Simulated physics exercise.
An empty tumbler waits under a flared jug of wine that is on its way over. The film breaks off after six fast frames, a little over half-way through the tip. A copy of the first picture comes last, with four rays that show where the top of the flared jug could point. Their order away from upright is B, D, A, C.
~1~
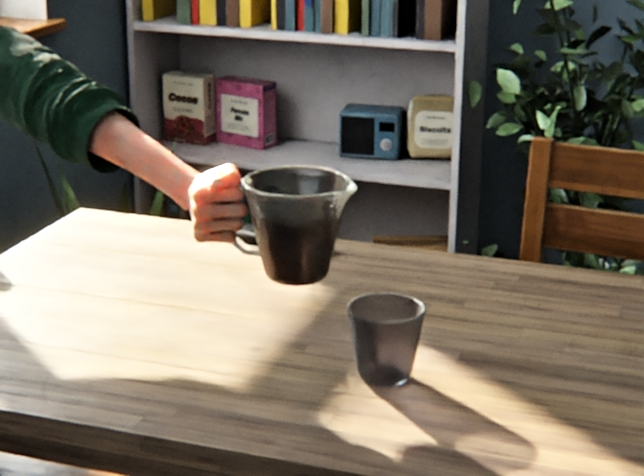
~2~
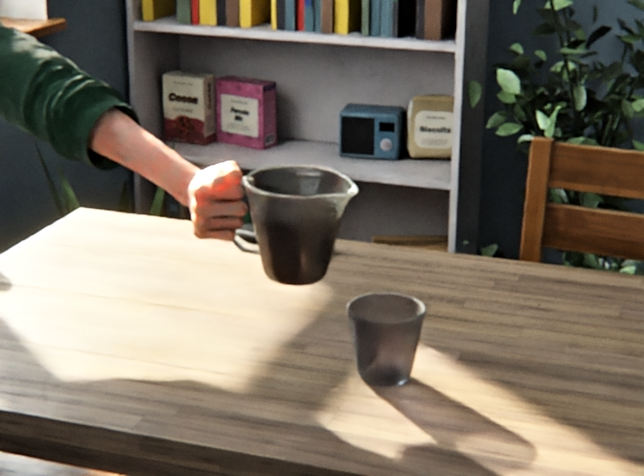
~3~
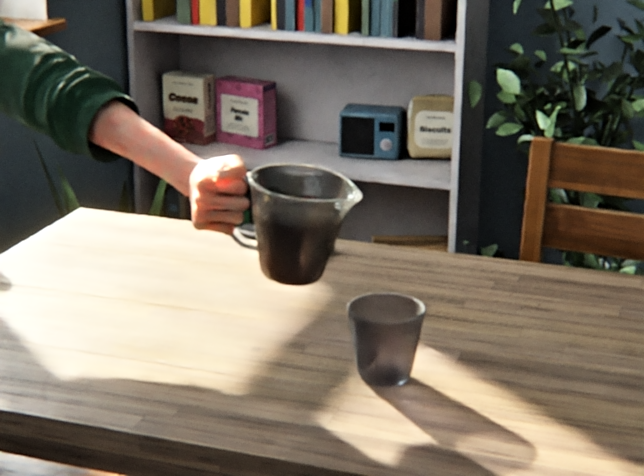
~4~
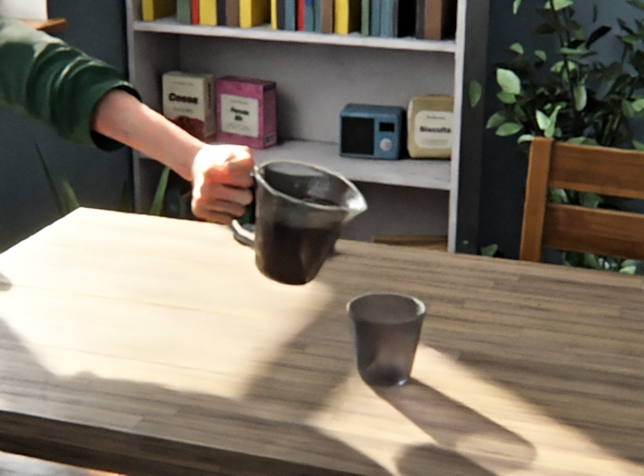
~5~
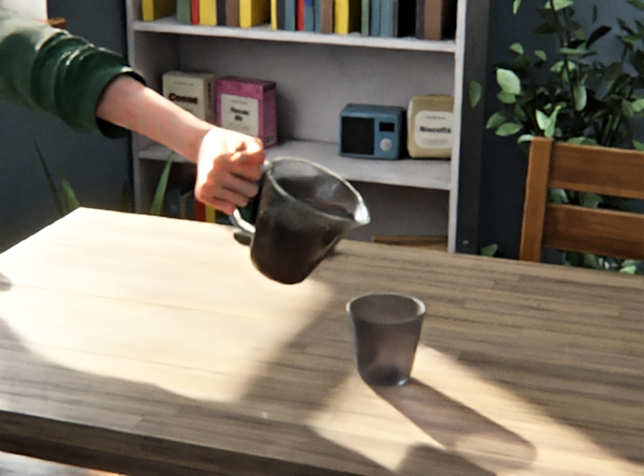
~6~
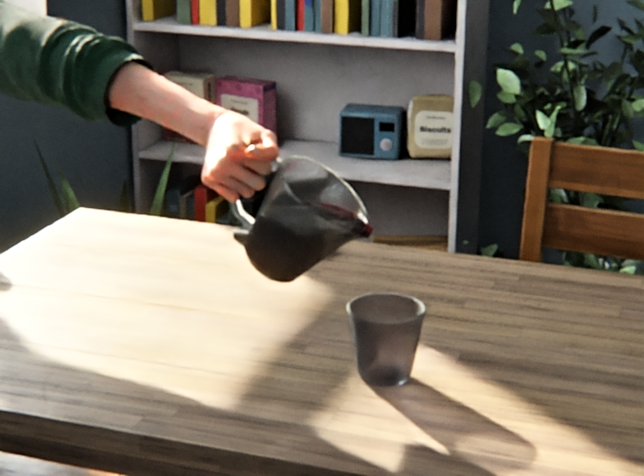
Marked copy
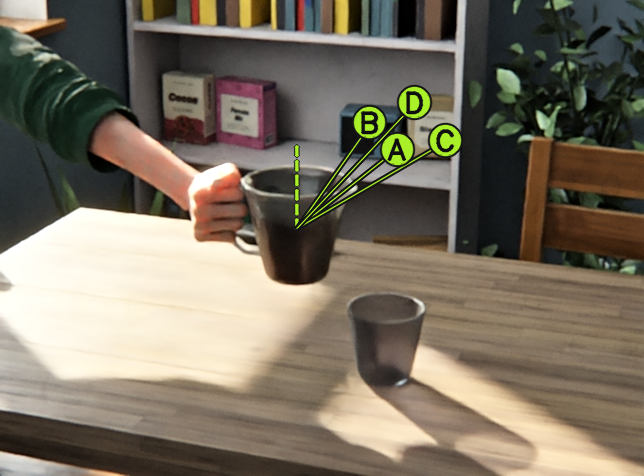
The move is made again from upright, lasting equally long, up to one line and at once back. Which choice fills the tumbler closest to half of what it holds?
C beats the others.
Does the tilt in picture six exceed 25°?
Yes.
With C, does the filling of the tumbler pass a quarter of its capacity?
Yes, clearly.
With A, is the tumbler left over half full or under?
Under half.
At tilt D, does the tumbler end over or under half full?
Under half.
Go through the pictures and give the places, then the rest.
The first picture shows upright, lip at (354, 190); rim of the tumbler round (386, 307); nothing has left yet.
The second picture shows upright, lip at (355, 192); nothing has left yet.
The third picture shows tipped about 7°, lip at (359, 198); nothing has left yet.
The fourth picture shows tipped about 16°, lip at (364, 208); nothing has left yet.
The fifth picture shows tipped about 26°, lip at (367, 221); nothing has left yet.
The sixth picture shows tipped about 37°, lip at (369, 235); nothing has left yet.
On the marked copy, A at (383, 159); B at (361, 137); C at (431, 150); D at (403, 115).
With A, the tumbler ends with about 33 % of what it can hold.
With B, the tumbler ends with about 5 % of what it can hold.
With C, the tumbler ends with about 53 % of what it can hold.
With D, the tumbler ends with about 18 % of what it can hold.
